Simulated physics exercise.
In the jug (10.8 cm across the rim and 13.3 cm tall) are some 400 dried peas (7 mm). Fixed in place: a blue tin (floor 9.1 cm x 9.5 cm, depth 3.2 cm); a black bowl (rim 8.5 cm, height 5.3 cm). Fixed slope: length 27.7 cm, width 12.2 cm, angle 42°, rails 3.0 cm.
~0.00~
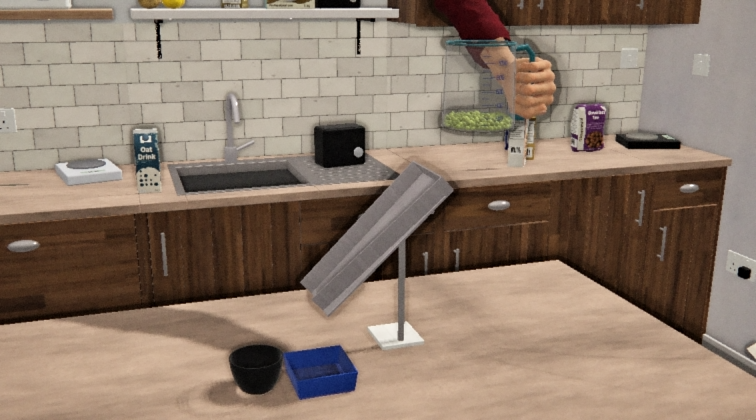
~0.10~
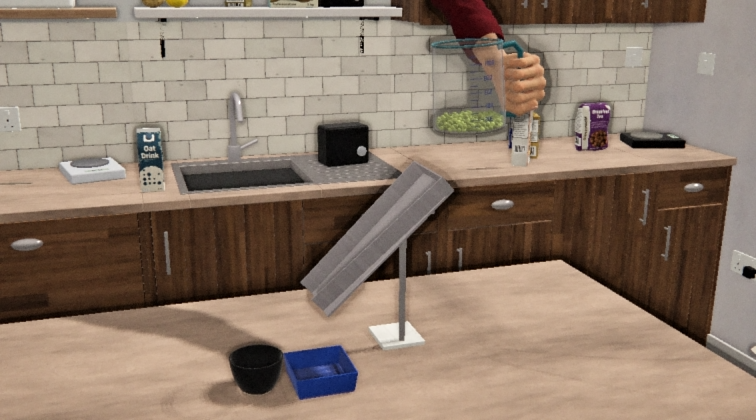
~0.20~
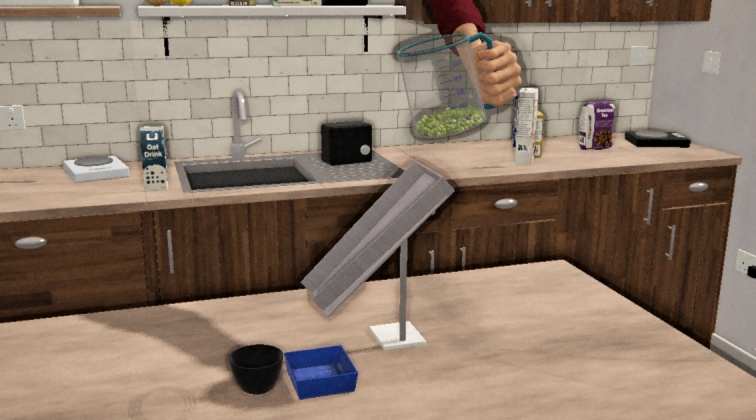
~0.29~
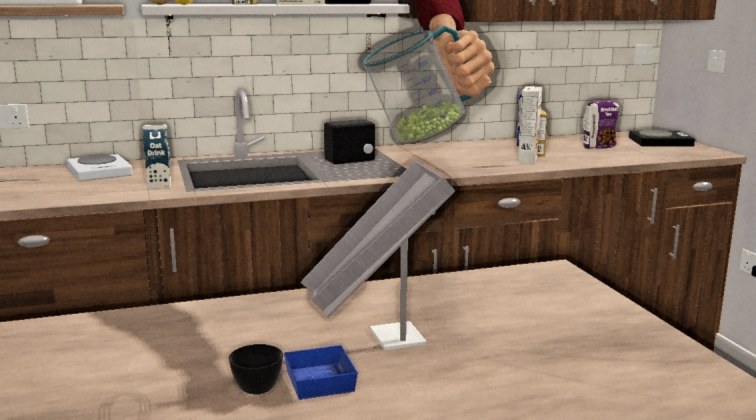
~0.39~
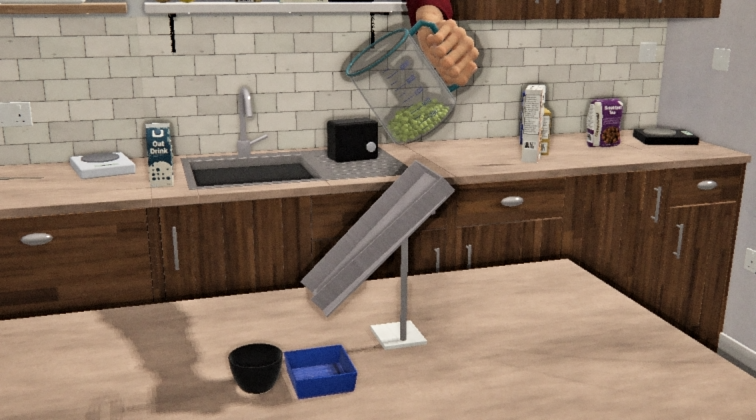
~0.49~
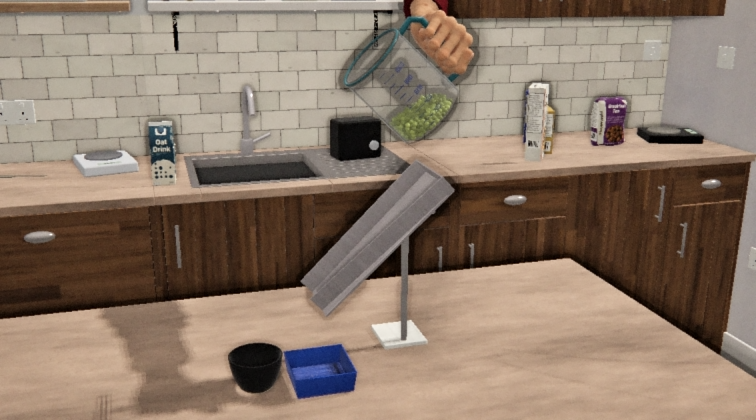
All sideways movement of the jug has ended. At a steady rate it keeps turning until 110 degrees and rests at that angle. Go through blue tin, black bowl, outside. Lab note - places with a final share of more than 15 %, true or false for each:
Blue tin: True, black bowl: True, outside: True.
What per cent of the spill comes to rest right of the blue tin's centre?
About 10 per cent.
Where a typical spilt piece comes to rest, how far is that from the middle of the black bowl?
Roughly 28 cm.
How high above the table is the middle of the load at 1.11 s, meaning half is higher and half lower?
Roughly 46 cm.
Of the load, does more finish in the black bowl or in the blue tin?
In the black bowl.
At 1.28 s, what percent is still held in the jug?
About 80 %.
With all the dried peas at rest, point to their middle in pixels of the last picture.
Somewhere about (260, 381) in the final view.
After 0.73 s, tilt 73 degrees; jug 100 %; middle of all pieces near (429, 107).
After 0.93 s, tilt 94 degrees; jug 100 %; middle of all pieces near (433, 98).
After 1.11 s, tilt 110 degrees; jug 100 %; middle of all pieces near (423, 104).
After 1.28 s, tilt 110 degrees; jug 80 %, slope 20 %; middle of all pieces near (398, 121).
By 3.1 s all is still; jug 0 %, blue tin 20 %, outside 30 %, slope 0 %, black bowl 50 %.
